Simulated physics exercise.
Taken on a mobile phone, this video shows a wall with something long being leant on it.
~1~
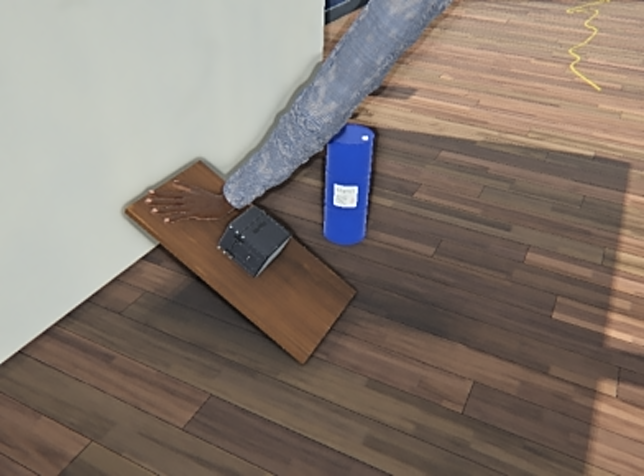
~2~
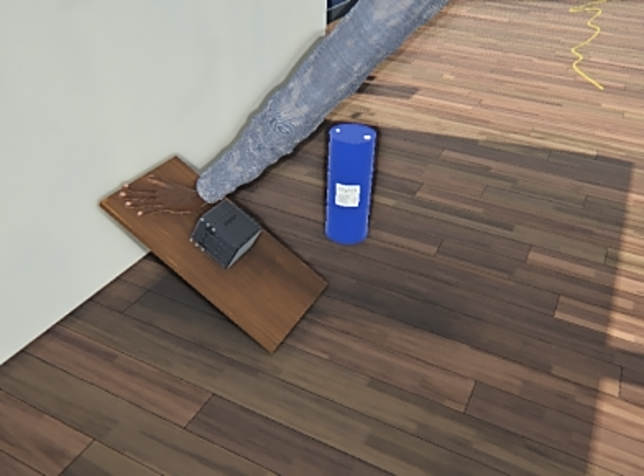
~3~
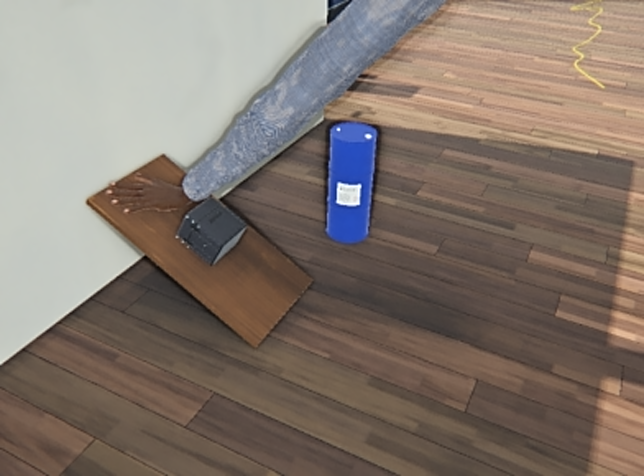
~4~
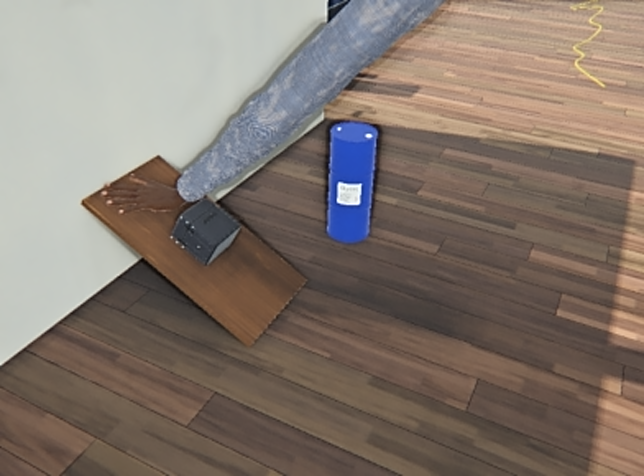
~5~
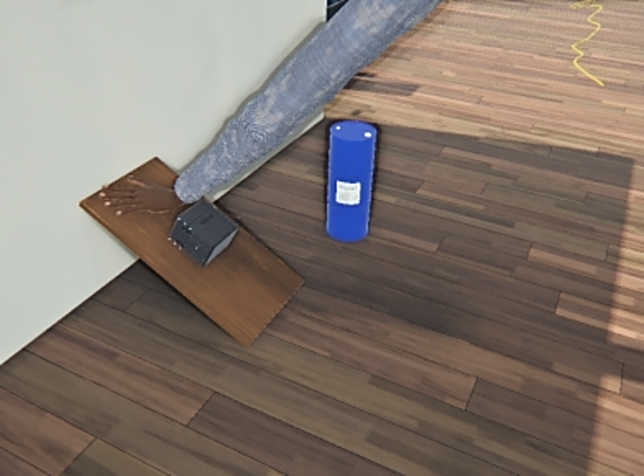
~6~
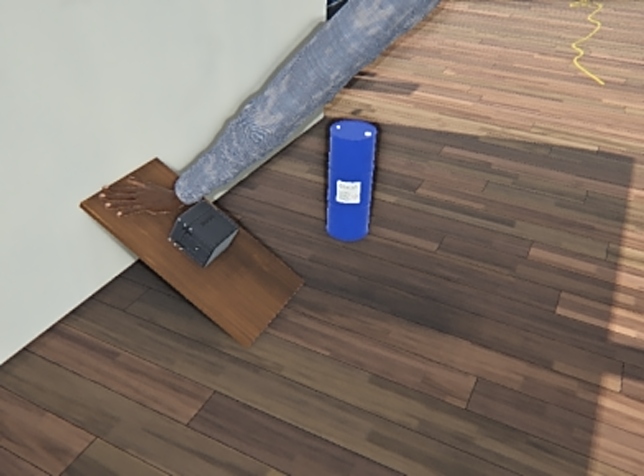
An arm in a grey sleeve moves a brown board left and leans it on the wall.
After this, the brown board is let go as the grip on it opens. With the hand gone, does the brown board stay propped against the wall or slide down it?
It will not hang on.
Then, 0.30 s later than the last frame, brown board sunk by 25° near (212, 283).
Then, 0.40 s later than the last frame, brown board sunk by 30° near (214, 285).
When it is over, moved from the start, brown board; blue canister as before. End places, in pixels of the last picture, brown board near (215, 290). The board slides down.
